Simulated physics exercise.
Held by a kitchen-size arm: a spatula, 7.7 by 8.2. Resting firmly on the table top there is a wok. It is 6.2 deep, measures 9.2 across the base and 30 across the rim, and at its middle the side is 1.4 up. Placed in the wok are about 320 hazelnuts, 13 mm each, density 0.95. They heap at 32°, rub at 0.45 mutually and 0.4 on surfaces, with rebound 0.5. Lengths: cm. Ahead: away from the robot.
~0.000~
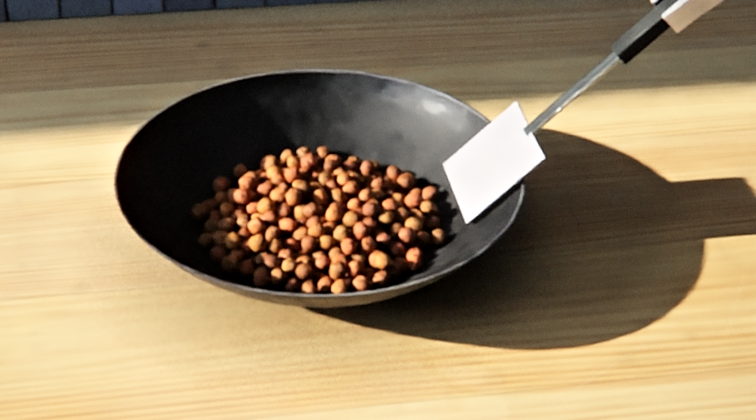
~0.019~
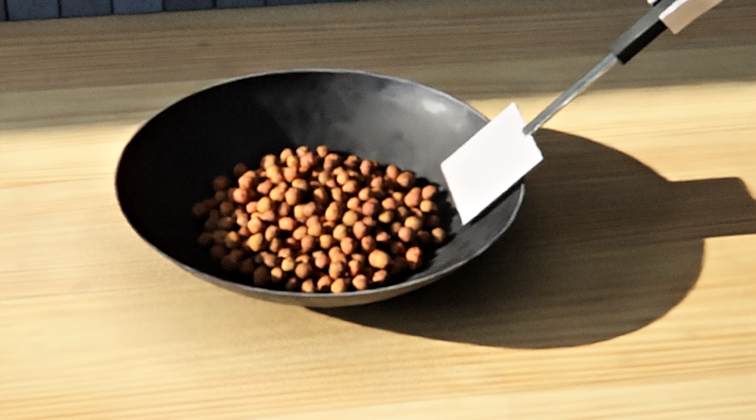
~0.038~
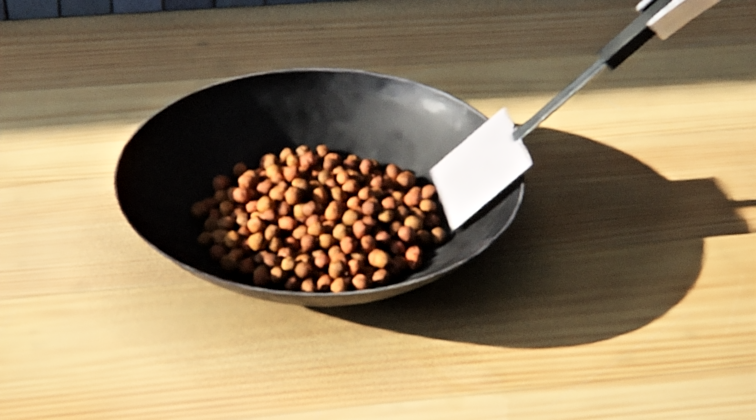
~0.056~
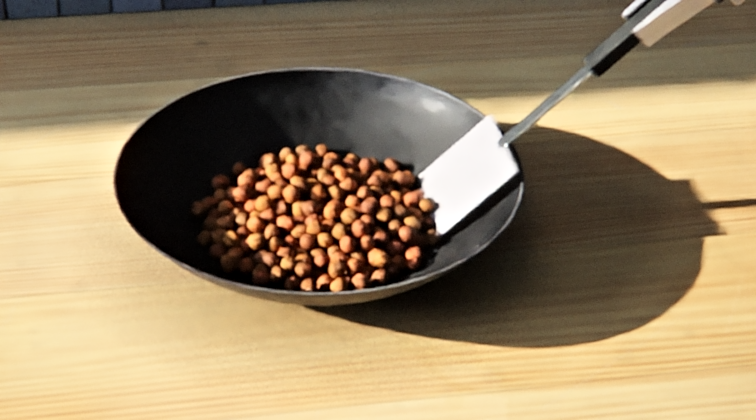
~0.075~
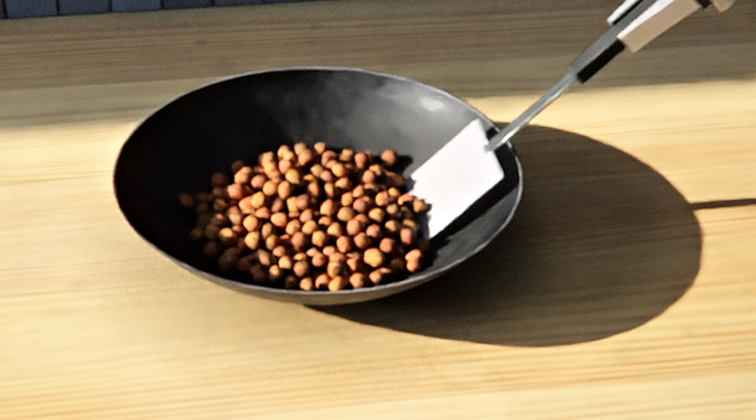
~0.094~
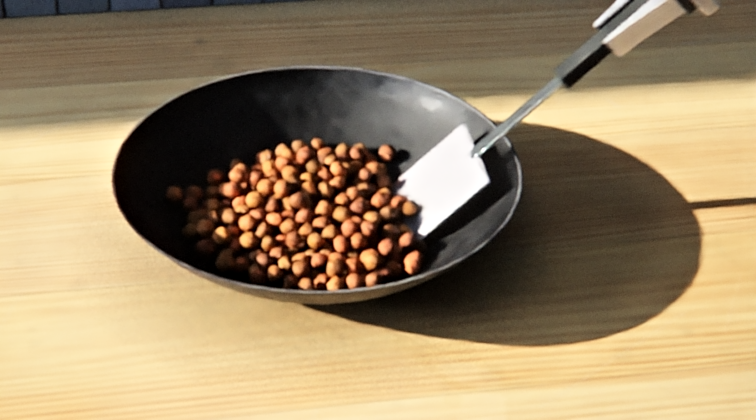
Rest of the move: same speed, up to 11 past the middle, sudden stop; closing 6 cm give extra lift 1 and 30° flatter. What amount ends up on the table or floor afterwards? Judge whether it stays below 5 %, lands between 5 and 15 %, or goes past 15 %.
It lands between 5 and 15 %.
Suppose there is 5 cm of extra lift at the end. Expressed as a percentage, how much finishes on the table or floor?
Roughly 15 per cent.
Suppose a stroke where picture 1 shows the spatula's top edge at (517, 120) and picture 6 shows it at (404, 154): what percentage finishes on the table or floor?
About 40 per cent.
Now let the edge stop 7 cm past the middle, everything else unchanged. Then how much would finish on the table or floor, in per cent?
That would be something like 0 in a hundred.
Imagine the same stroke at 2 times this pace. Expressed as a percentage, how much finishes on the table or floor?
About 30 per cent.
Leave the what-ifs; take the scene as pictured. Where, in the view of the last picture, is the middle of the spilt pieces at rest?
Near pixel (59, 262).
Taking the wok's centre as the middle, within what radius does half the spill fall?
20 cm or so.
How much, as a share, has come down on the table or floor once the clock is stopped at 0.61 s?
Share at that moment: About 8 %.
After 0.22 s, sloping 44°, highest piece 5 above the table; 319 in the wok.
After 0.34 s, sloping 36°, highest piece 6 above the table; 319 in the wok.
After 0.61 s, sloping 14°, highest piece 8 above the table; 291 in the wok, 24 on the table or floor, 4 on the blade or in flight.
After 1.66 s, sloping 14°, highest piece 8 above the table; 289 in the wok, 30 on the table or floor.
In the end, 289 in the wok, 30 on the table or floor. That is 9 % on the table or floor.
